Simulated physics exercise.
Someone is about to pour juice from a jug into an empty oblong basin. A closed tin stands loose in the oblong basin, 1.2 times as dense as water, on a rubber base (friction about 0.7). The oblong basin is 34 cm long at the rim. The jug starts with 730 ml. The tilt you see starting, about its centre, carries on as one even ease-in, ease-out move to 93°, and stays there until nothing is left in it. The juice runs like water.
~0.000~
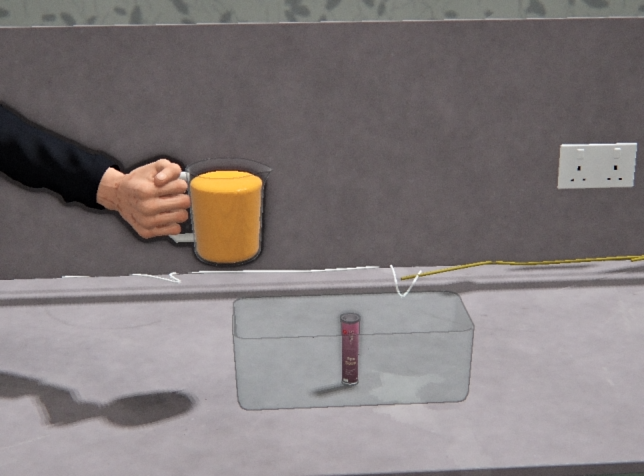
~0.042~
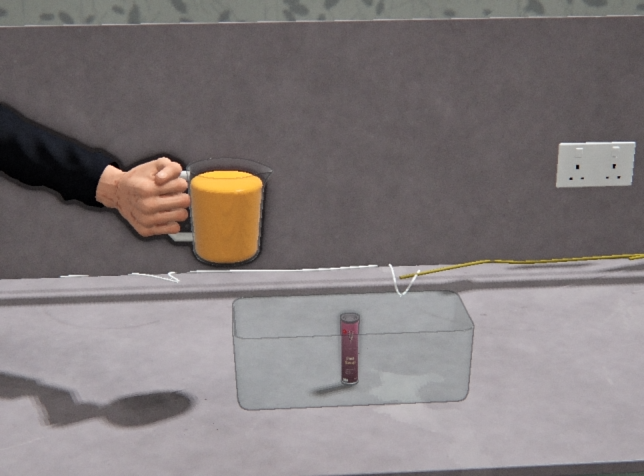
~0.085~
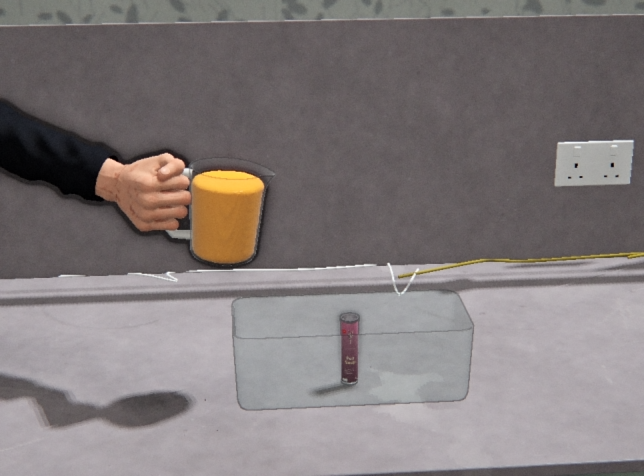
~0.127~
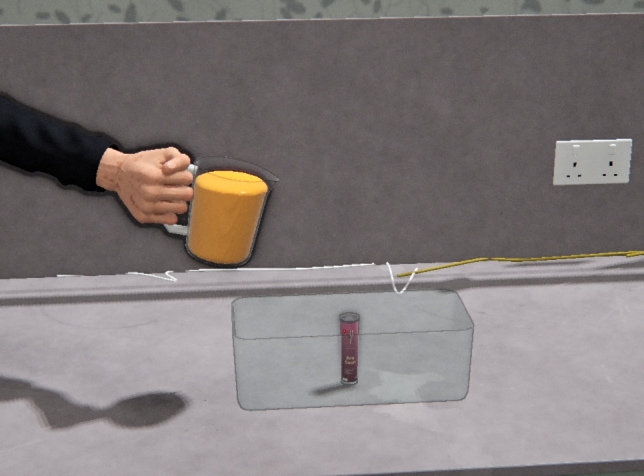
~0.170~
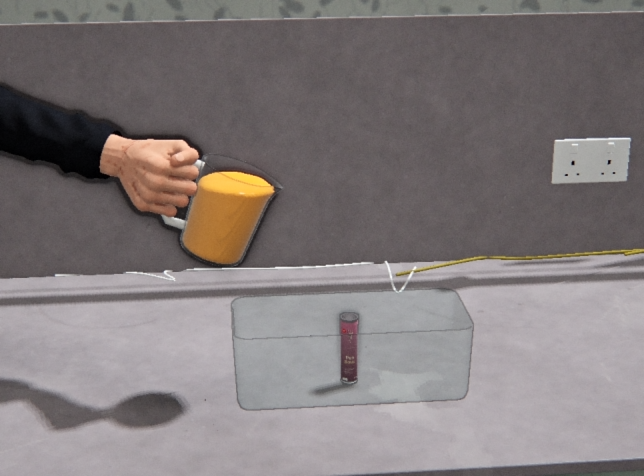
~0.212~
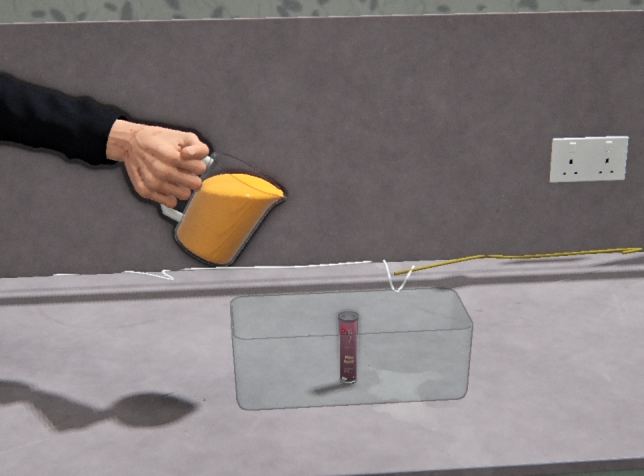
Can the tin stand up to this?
It goes over.
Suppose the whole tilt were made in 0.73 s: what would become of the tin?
The tin falls.
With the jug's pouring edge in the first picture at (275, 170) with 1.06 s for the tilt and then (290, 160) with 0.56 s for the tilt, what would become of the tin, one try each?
First it falls; then it topples.
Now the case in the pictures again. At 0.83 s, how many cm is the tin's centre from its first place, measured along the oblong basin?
Some 10 cm.
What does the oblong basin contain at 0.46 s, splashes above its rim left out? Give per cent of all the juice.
About 8 per cent.
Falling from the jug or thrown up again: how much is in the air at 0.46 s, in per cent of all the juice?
Some 28 per cent.
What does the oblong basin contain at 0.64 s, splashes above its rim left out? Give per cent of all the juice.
Near 48 in a hundred.
Then, 0.46 s in, the tilt is 88° and 64 per cent is still to pour; the tin stands where it began.
Then, 0.64 s in, the tilt is 93° and 29 per cent is still to pour; the tin leans 34°.
Then, 0.83 s in, the tilt is 93° and 11 per cent is still to pour; the tin lies on its side.
Then, 1.04 s in, the tilt is 93° and 4 per cent is still to pour; the tin lies on its side.
Finally, the tin lies on its side.
